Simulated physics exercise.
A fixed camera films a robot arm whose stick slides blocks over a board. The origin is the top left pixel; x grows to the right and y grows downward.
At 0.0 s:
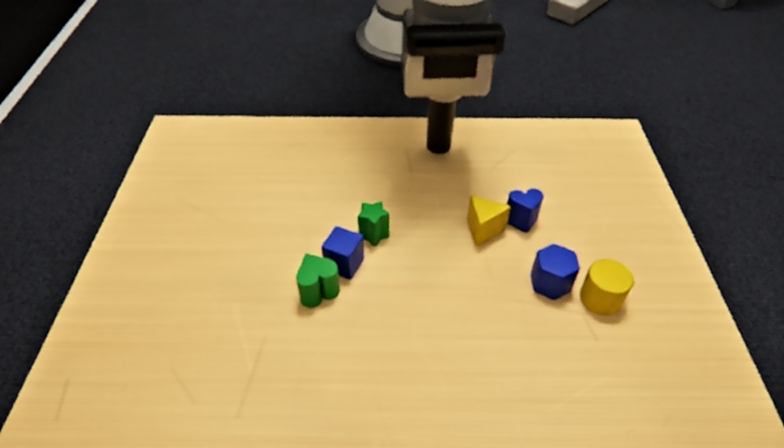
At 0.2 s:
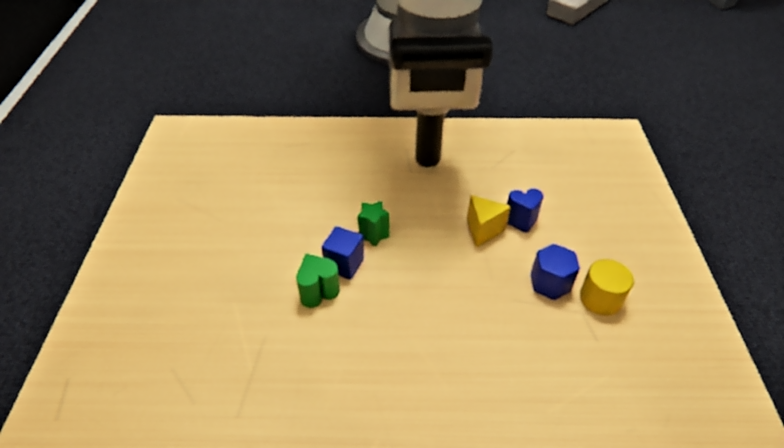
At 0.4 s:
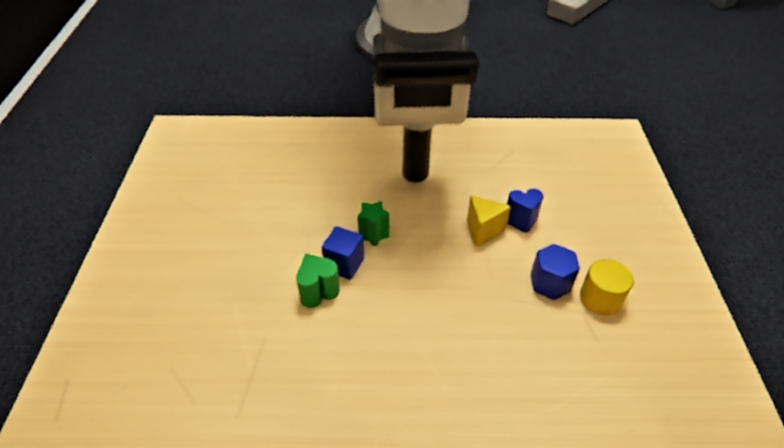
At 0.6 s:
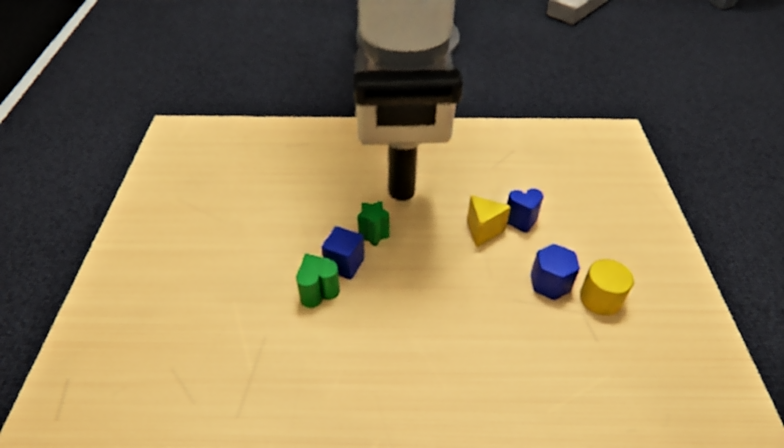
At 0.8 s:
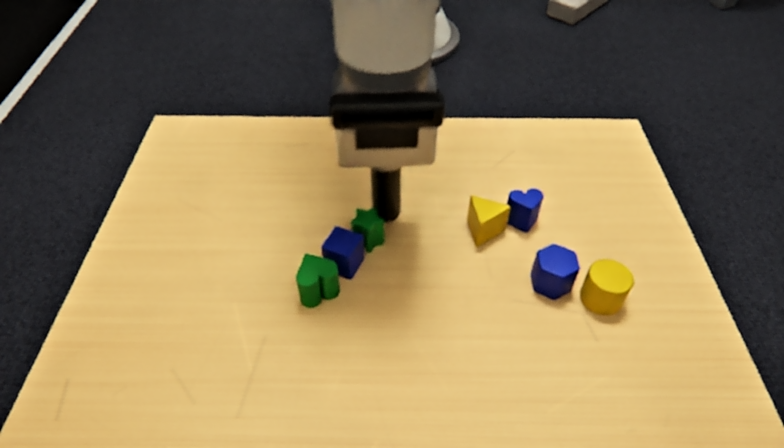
On a wooden board, a robot arm moves down-left and nudges the green star toward the blue block.
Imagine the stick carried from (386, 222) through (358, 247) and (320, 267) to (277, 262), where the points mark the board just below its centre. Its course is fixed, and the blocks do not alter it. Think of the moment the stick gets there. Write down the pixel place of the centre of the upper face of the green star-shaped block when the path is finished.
(288, 268)
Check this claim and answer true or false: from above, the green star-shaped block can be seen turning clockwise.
My answer: False.
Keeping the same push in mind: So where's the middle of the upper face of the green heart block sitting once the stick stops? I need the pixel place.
Its top middle is near (272, 328).
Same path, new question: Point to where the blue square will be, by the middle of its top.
I'd place it at (284, 298), taking the centre of its top.
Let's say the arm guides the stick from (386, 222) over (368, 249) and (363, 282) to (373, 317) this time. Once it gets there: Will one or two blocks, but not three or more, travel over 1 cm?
Answer: No.
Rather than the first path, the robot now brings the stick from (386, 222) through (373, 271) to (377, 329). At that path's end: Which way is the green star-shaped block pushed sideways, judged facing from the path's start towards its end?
The green star-shaped block is shifted sideways to the right, facing along the path from start to end.
What follows on the original path. One third of the way, stick (357, 238); green heart block (296, 290); blue square (318, 266); green star-shaped block (337, 245).
Two thirds of the way, stick (317, 258); green heart block (273, 324), turned 15° anticlockwise; blue square (288, 295), turned 20° anticlockwise; green star-shaped block (300, 268), turned 30° anticlockwise.
At the end, stick (274, 253); green heart block (272, 328), turned 15° anticlockwise; blue square (284, 298), turned 25° anticlockwise; green star-shaped block (288, 268), turned 60° anticlockwise.
